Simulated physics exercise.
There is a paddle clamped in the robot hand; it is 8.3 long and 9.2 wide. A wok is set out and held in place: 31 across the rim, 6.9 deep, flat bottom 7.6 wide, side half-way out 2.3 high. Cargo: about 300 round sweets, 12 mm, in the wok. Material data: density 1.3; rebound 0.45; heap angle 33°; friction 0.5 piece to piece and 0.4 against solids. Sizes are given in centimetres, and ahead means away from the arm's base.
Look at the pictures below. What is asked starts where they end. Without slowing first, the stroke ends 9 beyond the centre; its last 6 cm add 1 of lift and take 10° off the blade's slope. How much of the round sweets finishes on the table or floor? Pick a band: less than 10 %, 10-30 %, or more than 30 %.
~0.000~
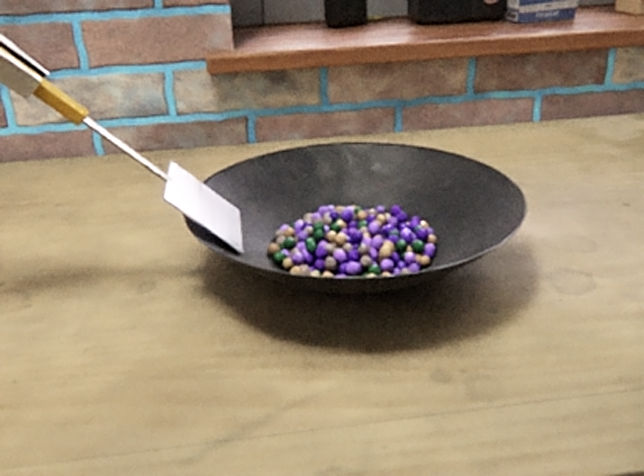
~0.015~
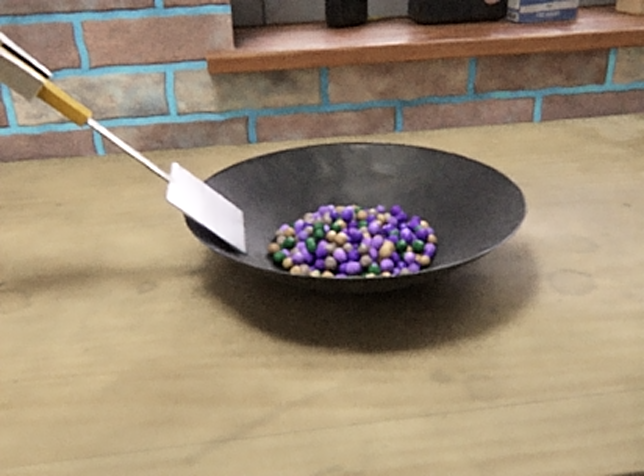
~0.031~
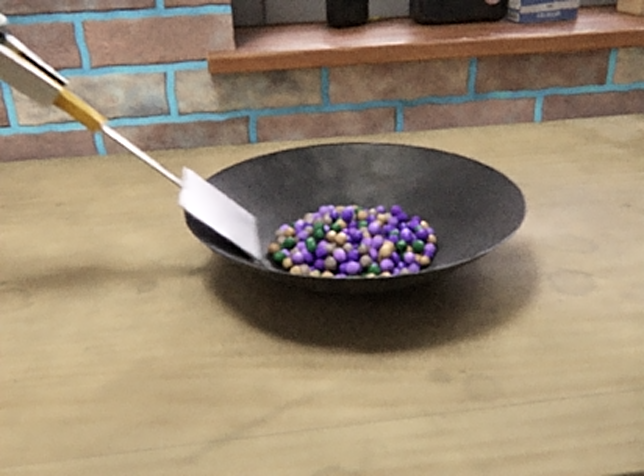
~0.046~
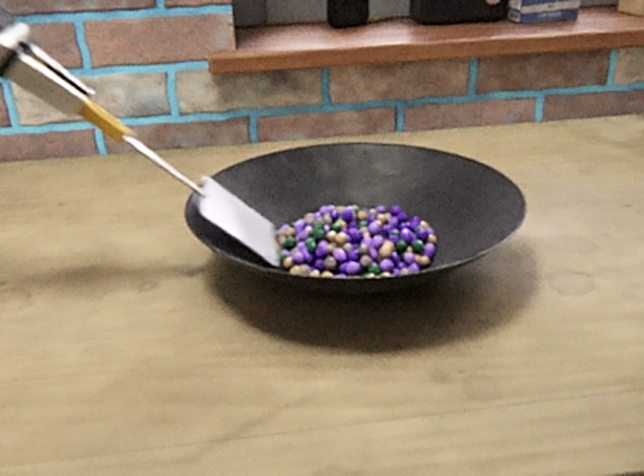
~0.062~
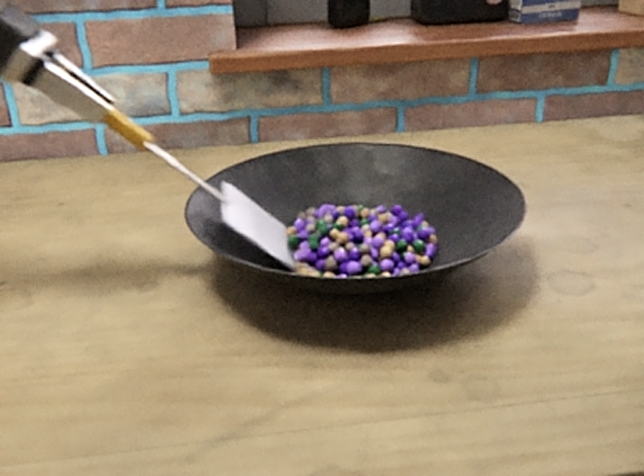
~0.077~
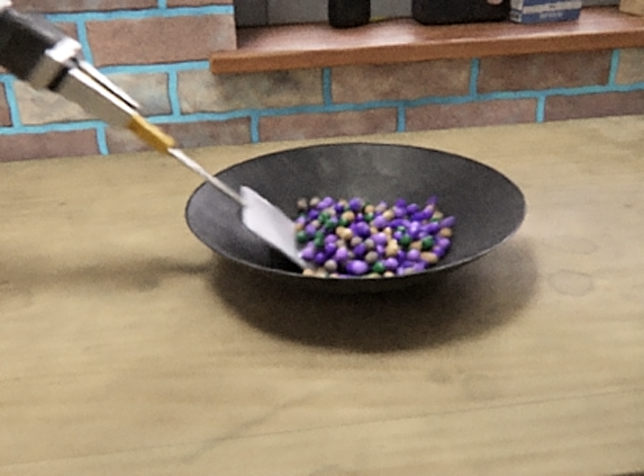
It falls in the band more than 30 %.
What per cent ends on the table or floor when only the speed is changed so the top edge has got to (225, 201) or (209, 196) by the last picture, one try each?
Close to 25 per cent in the first try and close to 10 per cent in the second.
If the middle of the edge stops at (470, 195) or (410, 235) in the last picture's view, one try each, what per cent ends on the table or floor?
Close to 55 and close to 5 per cent, respectively.
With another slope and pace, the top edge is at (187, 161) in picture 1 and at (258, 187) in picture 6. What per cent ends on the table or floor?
My guess would be close to 40 per cent.
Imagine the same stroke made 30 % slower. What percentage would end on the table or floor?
Estimate: Near 20 %.
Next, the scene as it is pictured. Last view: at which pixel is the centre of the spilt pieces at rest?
It ends up around (603, 228).
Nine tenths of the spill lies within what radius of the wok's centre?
Some 40 cm from the centre.
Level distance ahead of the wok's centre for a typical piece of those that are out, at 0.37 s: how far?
The distance is around 20 cm.
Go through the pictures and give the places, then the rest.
In the first picture, paddle top edge at (167, 179), sloping 44°; upper third of the load around (353, 235), from x 275 to 430, top at y 210; 297 in the wok.
In the second picture, paddle top edge at (170, 180), sloping 44°; upper third of the load around (353, 235), from x 275 to 430, top at y 210.
In the third picture, paddle top edge at (184, 186), sloping 44°; upper third of the load around (353, 235), from x 275 to 430, top at y 210.
In the fourth picture, paddle top edge at (205, 195), sloping 44°; upper third of the load around (353, 235), from x 275 to 430, top at y 210.
In the fifth picture, paddle top edge at (225, 201), sloping 44°; upper third of the load around (355, 233), from x 280 to 430, top at y 210.
In the sixth picture, paddle top edge at (246, 205), sloping 44°; upper third of the load around (367, 228), from x 295 to 445, top at y 205; 297 in the wok.
After 0.11 s, sloping 44°, highest piece 7 above the table; 297 in the wok.
After 0.15 s, sloping 41°, highest piece 9 above the table; 294 in the wok, 3 on the blade or in flight.
After 0.37 s, sloping 34°, highest piece 10 above the table; 183 in the wok, 49 on the table or floor, 65 on the blade or in flight.
After 1.42 s, sloping 34°, highest piece 8 above the table; 178 in the wok, 119 on the table or floor.
At rest, 178 in the wok, 119 on the table or floor. That is 40 % on the table or floor.
